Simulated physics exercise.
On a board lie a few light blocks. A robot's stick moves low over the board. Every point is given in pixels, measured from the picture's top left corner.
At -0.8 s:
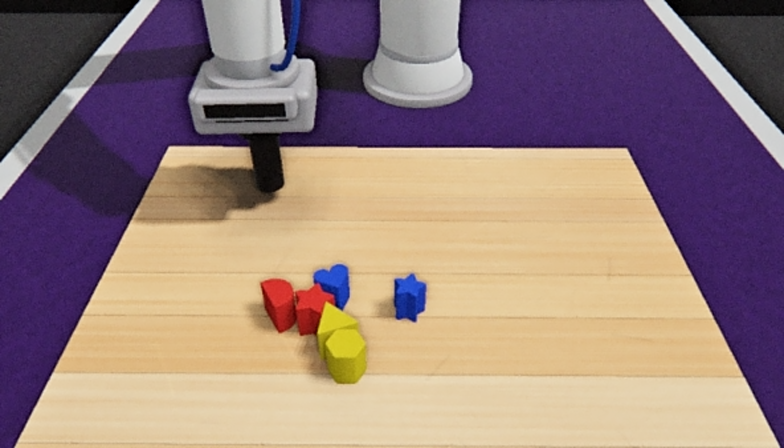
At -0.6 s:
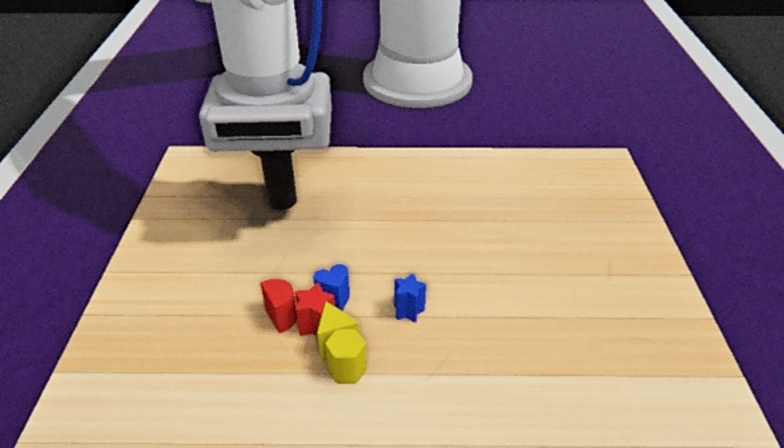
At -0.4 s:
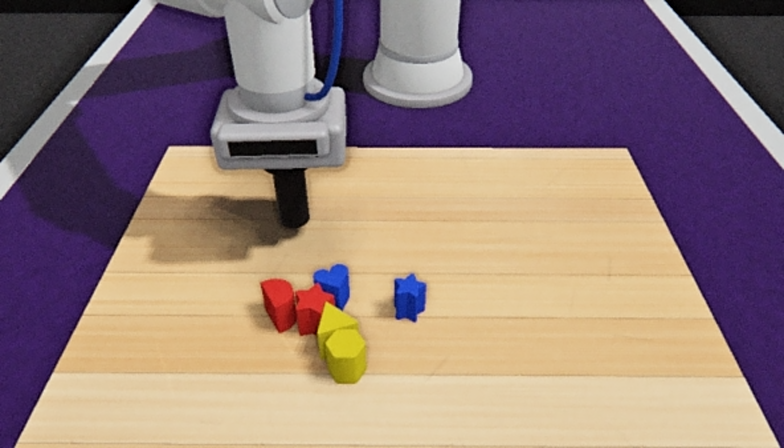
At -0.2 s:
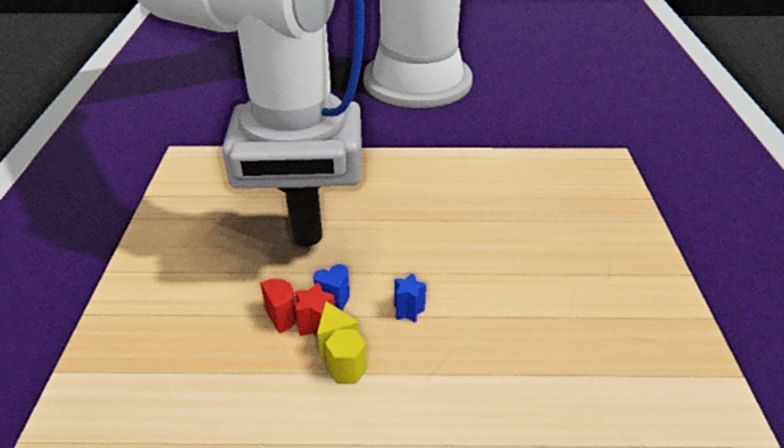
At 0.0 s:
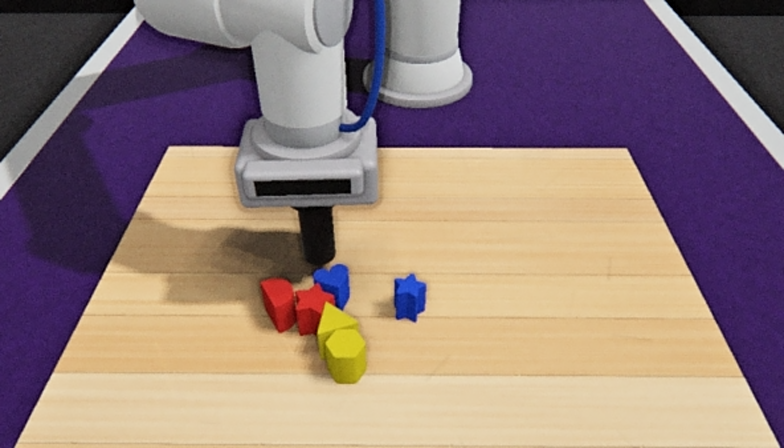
A robot arm, pale grey with a black stick at its lower end, hangs over the back left of a light wooden board on a purple surface, seen from the front and above. A red half-round block, red star, blue heart, yellow triangle and yellow hexagon cluster left of a separate blue star. The stick moves steadily forward and slightly right, up close behind the heart, while blocks and camera stay still.
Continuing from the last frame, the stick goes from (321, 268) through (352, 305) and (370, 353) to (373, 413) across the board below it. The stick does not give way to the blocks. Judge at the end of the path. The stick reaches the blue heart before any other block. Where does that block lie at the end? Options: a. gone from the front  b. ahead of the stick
(b)
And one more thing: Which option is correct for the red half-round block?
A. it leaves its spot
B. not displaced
The correct letter is B.
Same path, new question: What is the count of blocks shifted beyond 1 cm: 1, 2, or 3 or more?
I'm going with three or more.
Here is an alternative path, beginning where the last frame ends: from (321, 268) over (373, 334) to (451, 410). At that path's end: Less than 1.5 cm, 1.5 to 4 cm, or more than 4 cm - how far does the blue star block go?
The displacement of the blue star block is below 1.5 cm.
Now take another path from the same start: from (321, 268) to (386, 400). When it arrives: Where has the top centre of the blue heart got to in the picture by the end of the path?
My estimate: (390, 404).
The first path, step by step. One third of the way, stick (351, 293); red star block (307, 301), turned 20° clockwise; blue heart (344, 301), turned 35° clockwise; yellow triangular piece (333, 323); yellow hexagon (347, 346).
Two thirds of the way, stick (370, 340); red star block (307, 301), turned 20° clockwise; blue heart (357, 351), turned 45° clockwise; yellow triangular piece (322, 341), turned 30° clockwise; yellow hexagon (339, 382), turned 25° anticlockwise.
At the end, stick (373, 400); red half-round block still; red star block (307, 301), turned 20° clockwise; blue heart (359, 416), turned 45° clockwise; yellow triangular piece (322, 342), turned 35° clockwise; yellow hexagon (321, 425), turned 60° clockwise.
